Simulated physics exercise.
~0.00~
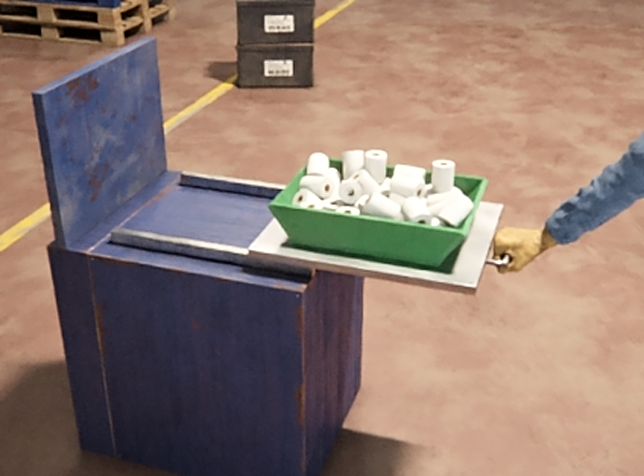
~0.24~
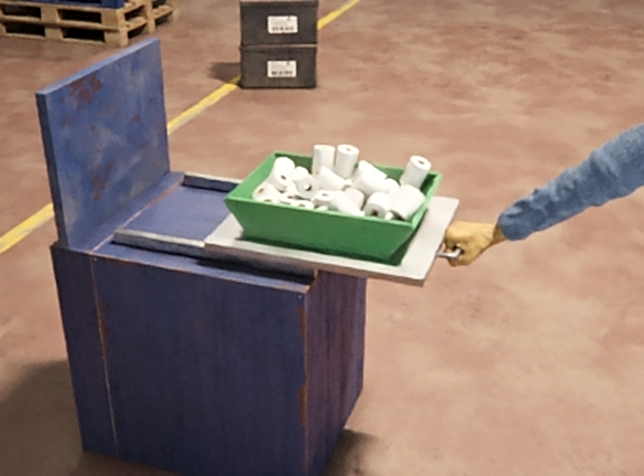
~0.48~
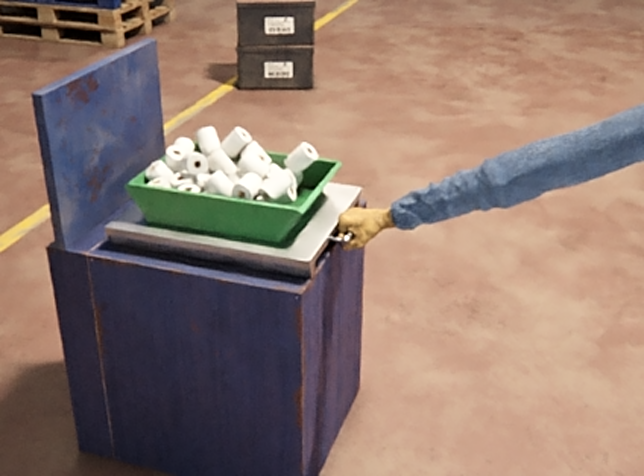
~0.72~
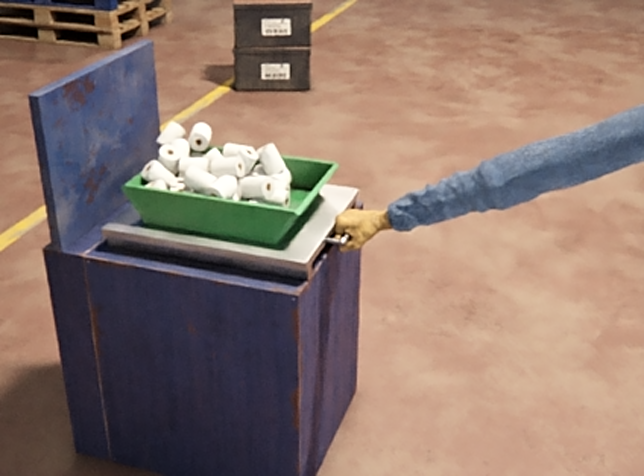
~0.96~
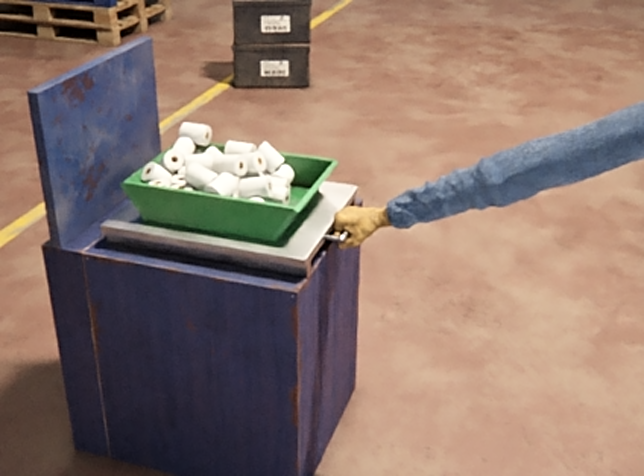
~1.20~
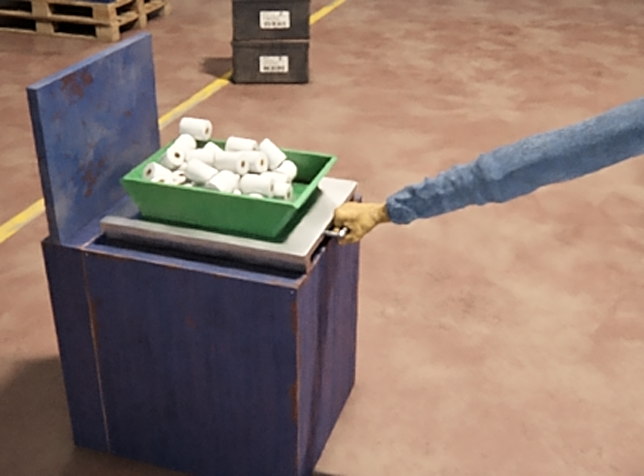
At first, a gloved hand grips the handle of a pale shelf pulled out from a worn blue cabinet, with a green container heaped with white paper rolls on top. The arm, in a blue denim sleeve, pushes the shelf left towards the upright back panel. The shelf slides in and stops over the cabinet, the container riding with it. The loose rolls then shift and tumble left, piling up near the back panel and baring part of the container's right side. Finally the rolls settle in a heap, nearly all still inside, while the hand stays on the handle.
